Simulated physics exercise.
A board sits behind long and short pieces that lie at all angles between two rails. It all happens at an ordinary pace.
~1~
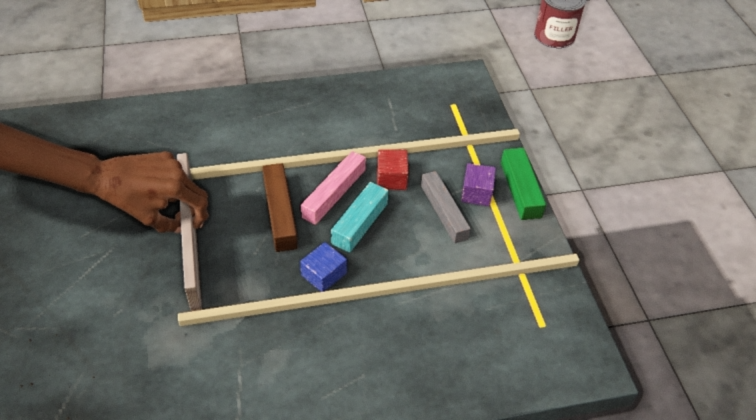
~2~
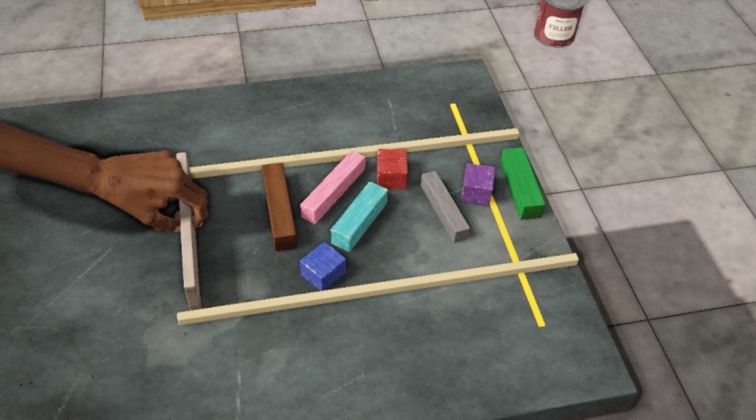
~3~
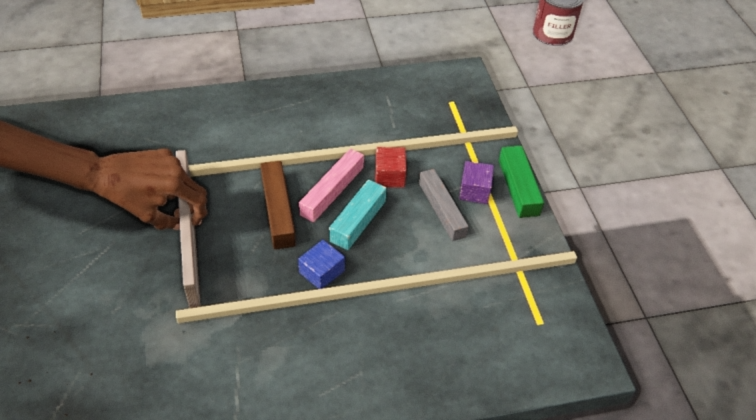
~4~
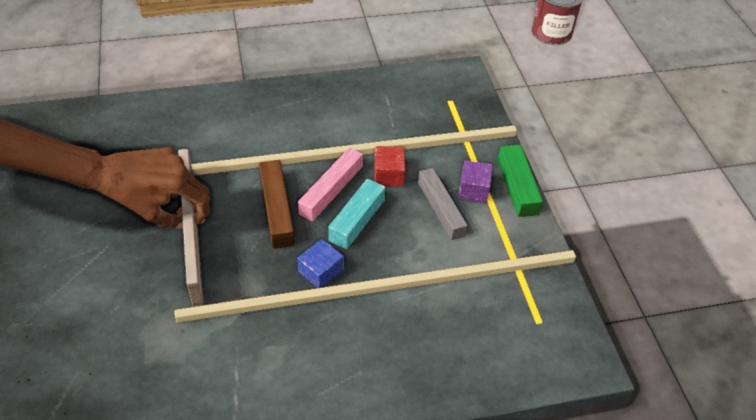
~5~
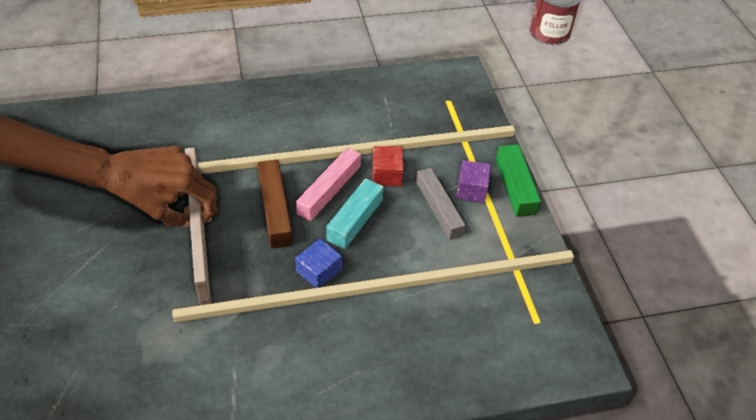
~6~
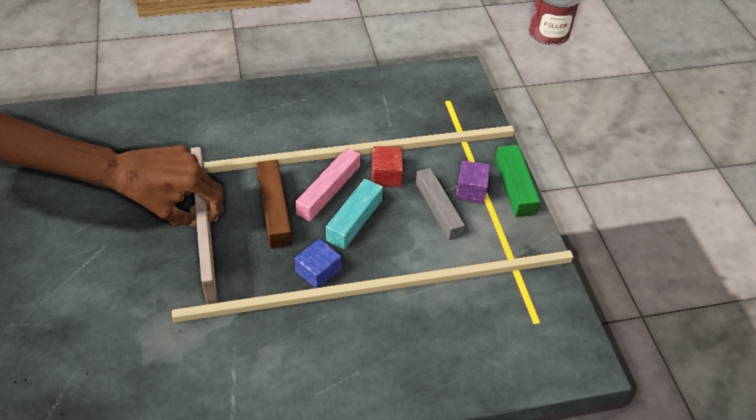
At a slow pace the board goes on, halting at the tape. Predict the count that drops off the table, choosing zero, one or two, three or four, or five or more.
The count that drops off is three or four.
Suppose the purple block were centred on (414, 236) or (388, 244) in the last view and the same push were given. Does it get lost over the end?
From the two starts it stays up; it stays up.
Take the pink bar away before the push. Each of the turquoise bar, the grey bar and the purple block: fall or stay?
I'd say the turquoise bar stays where it is, the grey bar stays where it is, and the purple block ends up down.
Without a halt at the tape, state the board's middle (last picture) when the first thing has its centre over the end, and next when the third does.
At (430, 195) for the first, at (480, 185) for the third.
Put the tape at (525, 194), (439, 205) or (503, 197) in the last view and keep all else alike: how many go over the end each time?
Down on the floor: 6, 1 and 5.
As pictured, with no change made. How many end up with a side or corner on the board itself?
It adds up to 2.
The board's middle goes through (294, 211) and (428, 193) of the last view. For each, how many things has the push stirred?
The first number is 3, the next one 8.
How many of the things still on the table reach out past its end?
Answer: 2.
Soon after, none off yet; green stick at rest near (517, 180); purple block at rest near (473, 181); grey bar at rest near (439, 203).
Then, none off yet; green stick at rest near (517, 180); purple block moved a little near (487, 178); grey bar moved a little near (471, 200).
At rest, the number that fall off is three or four; fallen, grey bar, purple block and green stick.
